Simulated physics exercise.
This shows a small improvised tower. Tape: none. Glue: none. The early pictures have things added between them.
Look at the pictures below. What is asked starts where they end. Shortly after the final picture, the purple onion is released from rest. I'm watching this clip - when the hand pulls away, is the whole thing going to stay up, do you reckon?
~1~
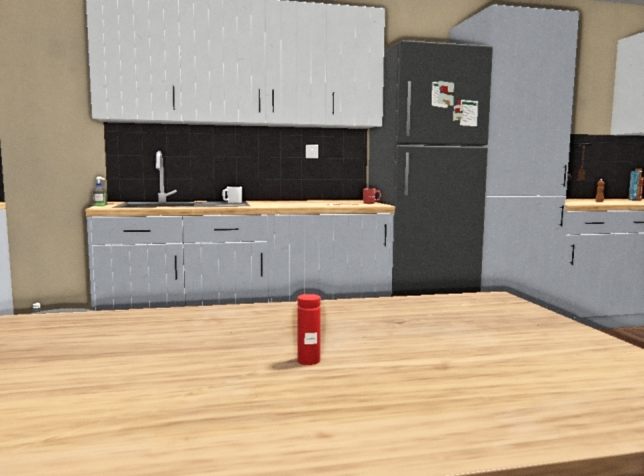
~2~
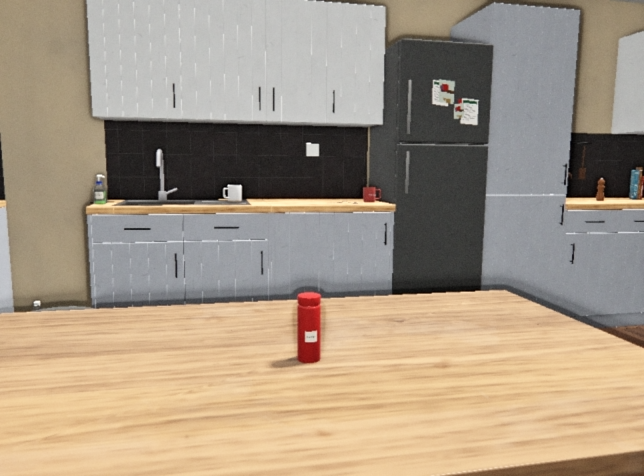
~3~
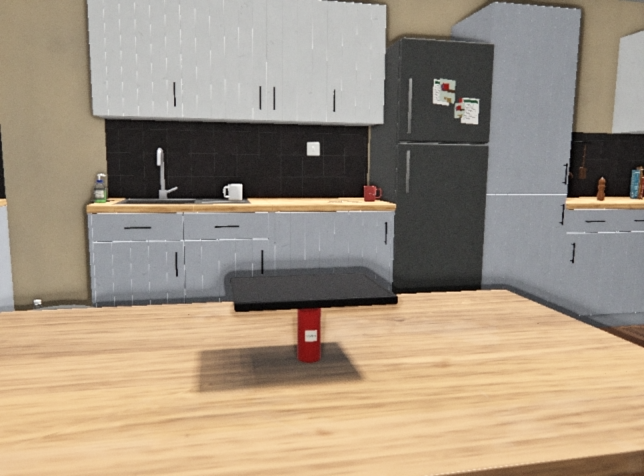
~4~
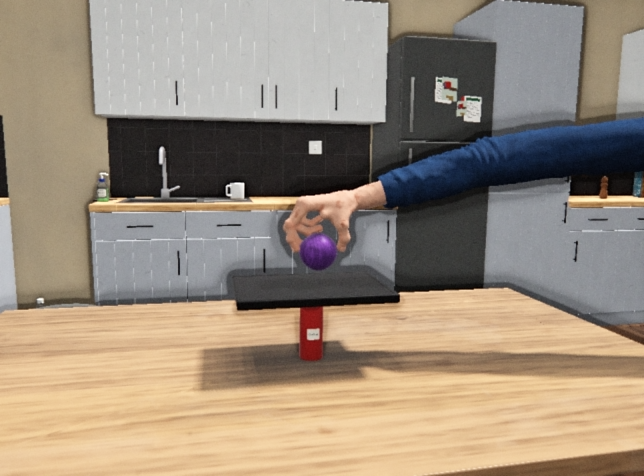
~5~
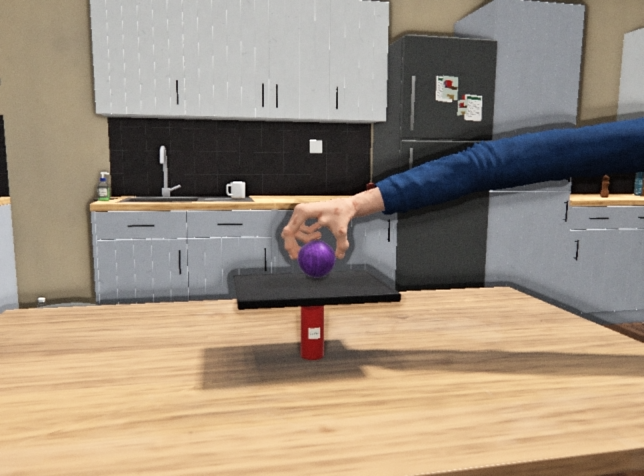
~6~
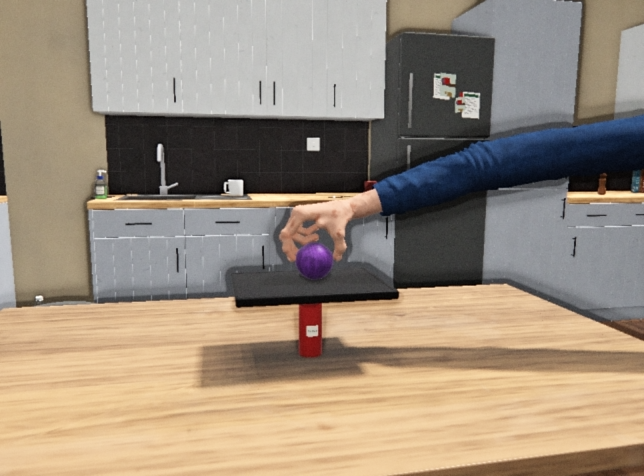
The stack stands firm.
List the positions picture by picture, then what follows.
In the first picture, the last thing is not in view yet; red shaker (309, 329).
In the second picture, the last thing is not in view yet; red shaker (309, 327).
In the third picture, the last thing is not in view yet; red shaker (309, 327).
In the fourth picture, on its way; purple onion (318, 252); red shaker (311, 325).
In the fifth picture, on its way; purple onion (316, 259); red shaker (312, 324).
In the sixth picture, in place under the hand; purple onion (314, 261); red shaker (310, 322).
Then, 0.20 s on from there, no change.
Then, 0.50 s on from there, purple onion resting near (314, 261).
In the end, all 3 unmoved. At the end, from the last picture's camera, purple onion near (314, 261). The stack stays up.
